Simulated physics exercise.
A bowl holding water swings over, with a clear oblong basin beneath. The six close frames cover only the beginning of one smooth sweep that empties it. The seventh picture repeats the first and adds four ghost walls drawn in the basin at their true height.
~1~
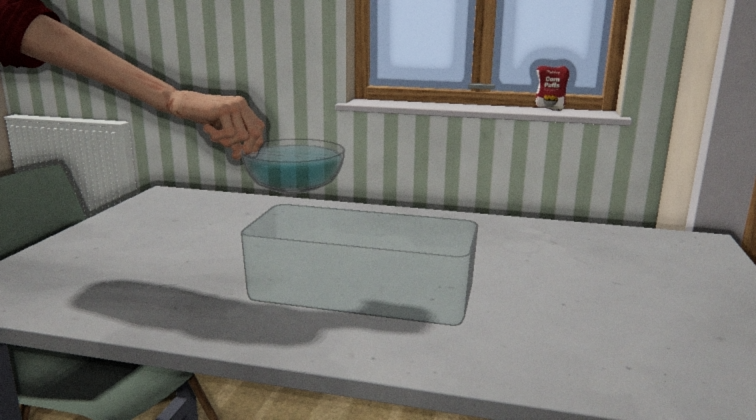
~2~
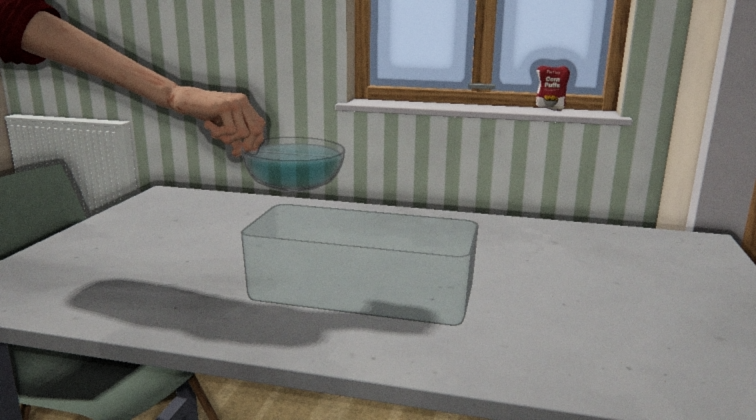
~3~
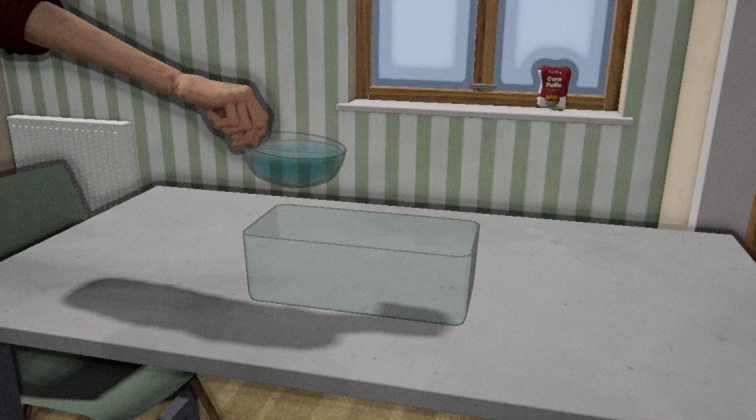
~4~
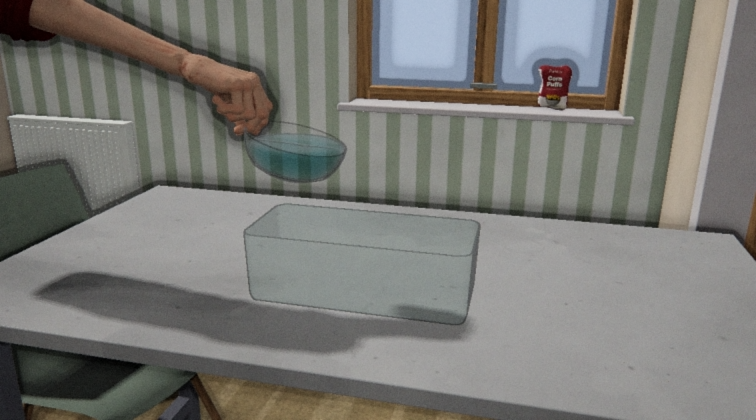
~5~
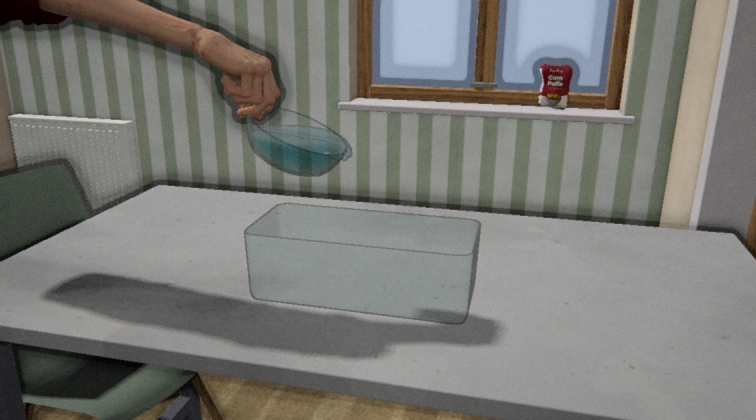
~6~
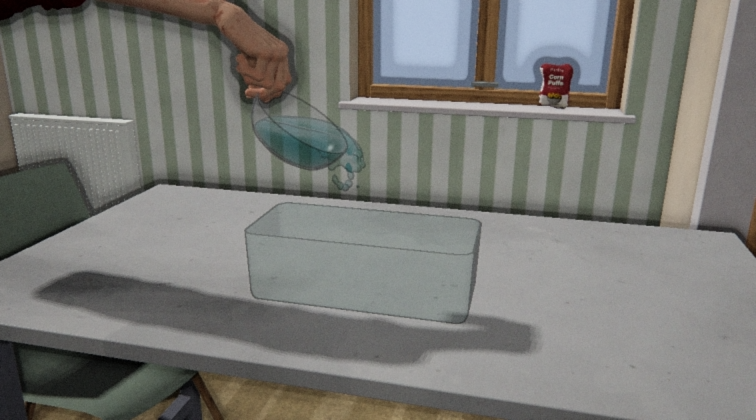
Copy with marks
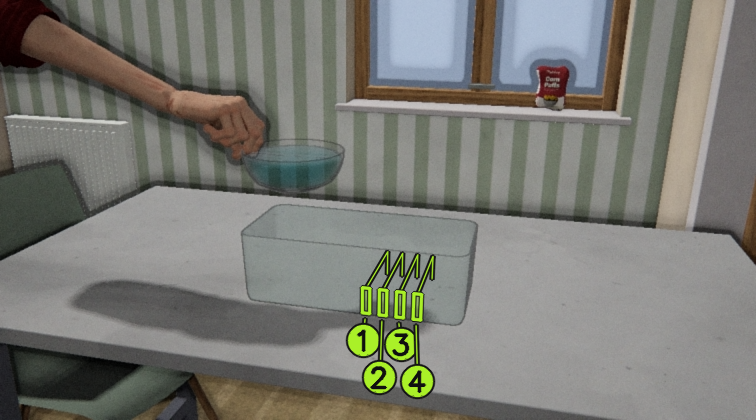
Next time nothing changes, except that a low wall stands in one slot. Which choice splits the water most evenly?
3.
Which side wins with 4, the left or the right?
The left side.
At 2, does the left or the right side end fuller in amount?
The right one.
On the marked copy, 1 at (365, 318); 2 at (381, 320); 3 at (398, 323); 4 at (416, 325).
With 1, about 14 % ends left of the wall and 85 % right of it.
With 2, about 24 % ends left of the wall and 74 % right of it.
With 3, about 47 % ends left of the wall and 51 % right of it.
With 4, about 81 % ends left of the wall and 17 % right of it.
